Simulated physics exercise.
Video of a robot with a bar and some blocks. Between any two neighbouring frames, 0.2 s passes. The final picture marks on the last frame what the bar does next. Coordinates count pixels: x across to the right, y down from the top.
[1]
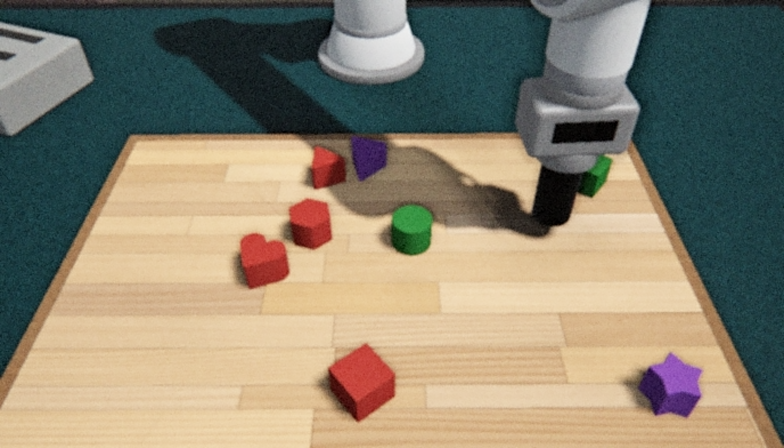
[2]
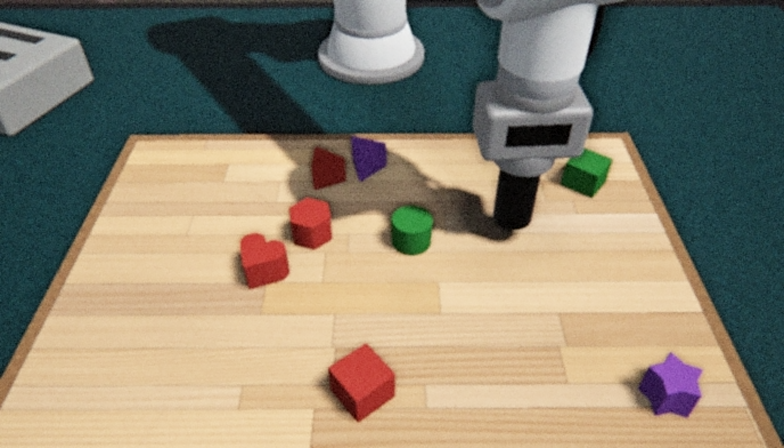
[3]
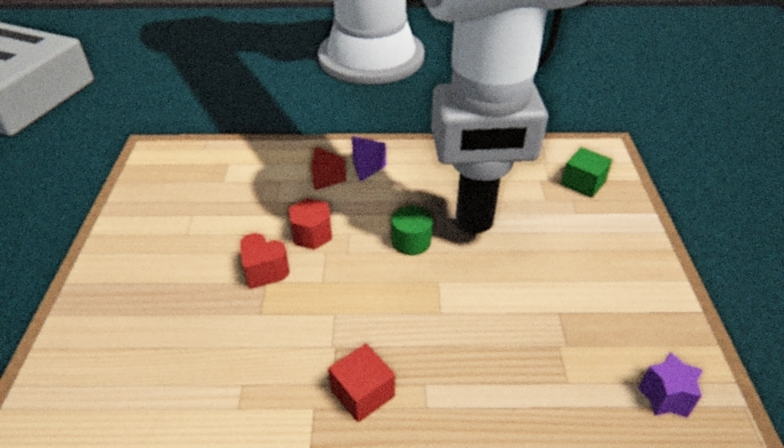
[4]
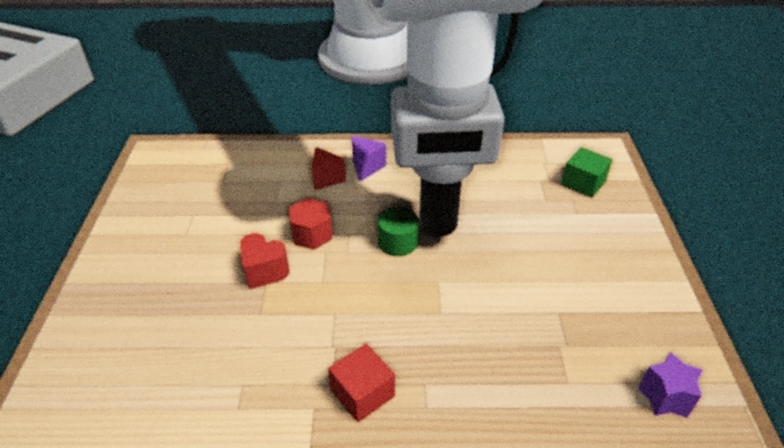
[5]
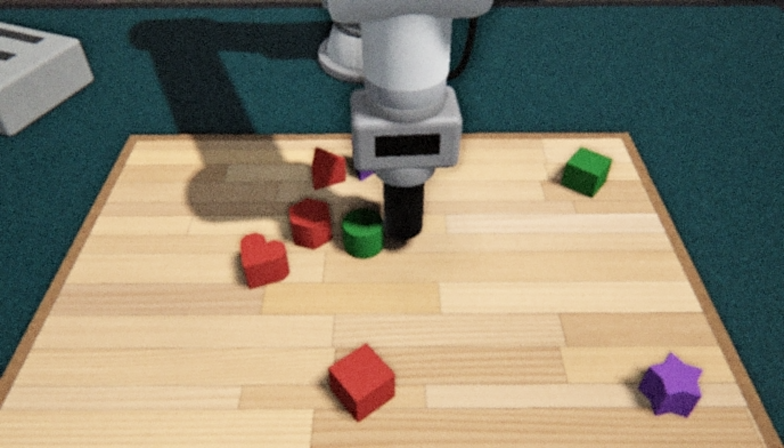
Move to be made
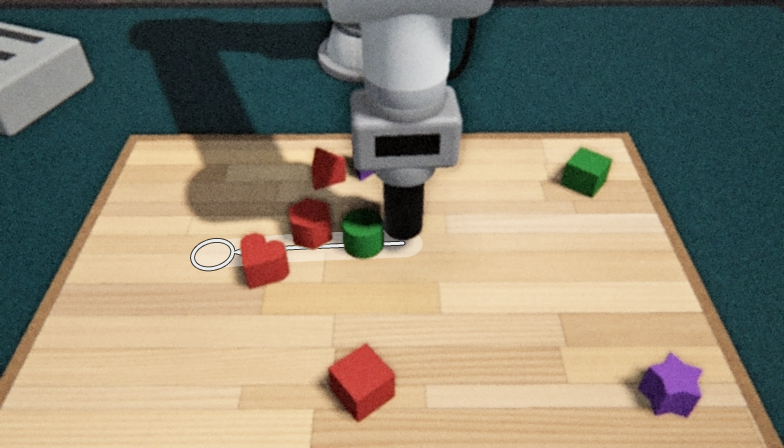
Robot arm with a black bar sweeping left across a wooden board, then pushing a green disc toward a red hexagon.
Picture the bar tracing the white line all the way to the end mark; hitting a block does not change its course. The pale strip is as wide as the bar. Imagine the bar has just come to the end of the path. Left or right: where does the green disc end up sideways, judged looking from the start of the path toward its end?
To the path's left.
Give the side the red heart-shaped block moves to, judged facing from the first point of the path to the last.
The red heart-shaped block goes left.
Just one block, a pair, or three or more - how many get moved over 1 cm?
I foresee three or more blocks being moved.
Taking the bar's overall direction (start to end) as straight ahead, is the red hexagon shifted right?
In short: Yes.
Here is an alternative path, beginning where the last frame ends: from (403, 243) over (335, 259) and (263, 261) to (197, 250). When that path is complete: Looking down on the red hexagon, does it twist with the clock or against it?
Watching from overhead, you'd notice the red hexagon rotating clockwise.
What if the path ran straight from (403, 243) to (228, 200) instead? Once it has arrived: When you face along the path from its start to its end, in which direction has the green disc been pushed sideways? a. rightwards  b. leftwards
I'll go with b - leftwards.
The line goes in a line from (403, 243) to (213, 254).
On the path given first. One third of the way, bar (338, 229); red hexagon (277, 208), turned 70° clockwise; green disc (297, 230).
Two thirds of the way, bar (274, 232); red heart-shaped block (222, 272), turned 15° anticlockwise; red hexagon (258, 202), turned 120° clockwise; green disc (236, 245).
At the end, bar (208, 238); red heart-shaped block (211, 283), turned 55° anticlockwise; red hexagon (250, 200), turned 150° clockwise; green disc (186, 261).
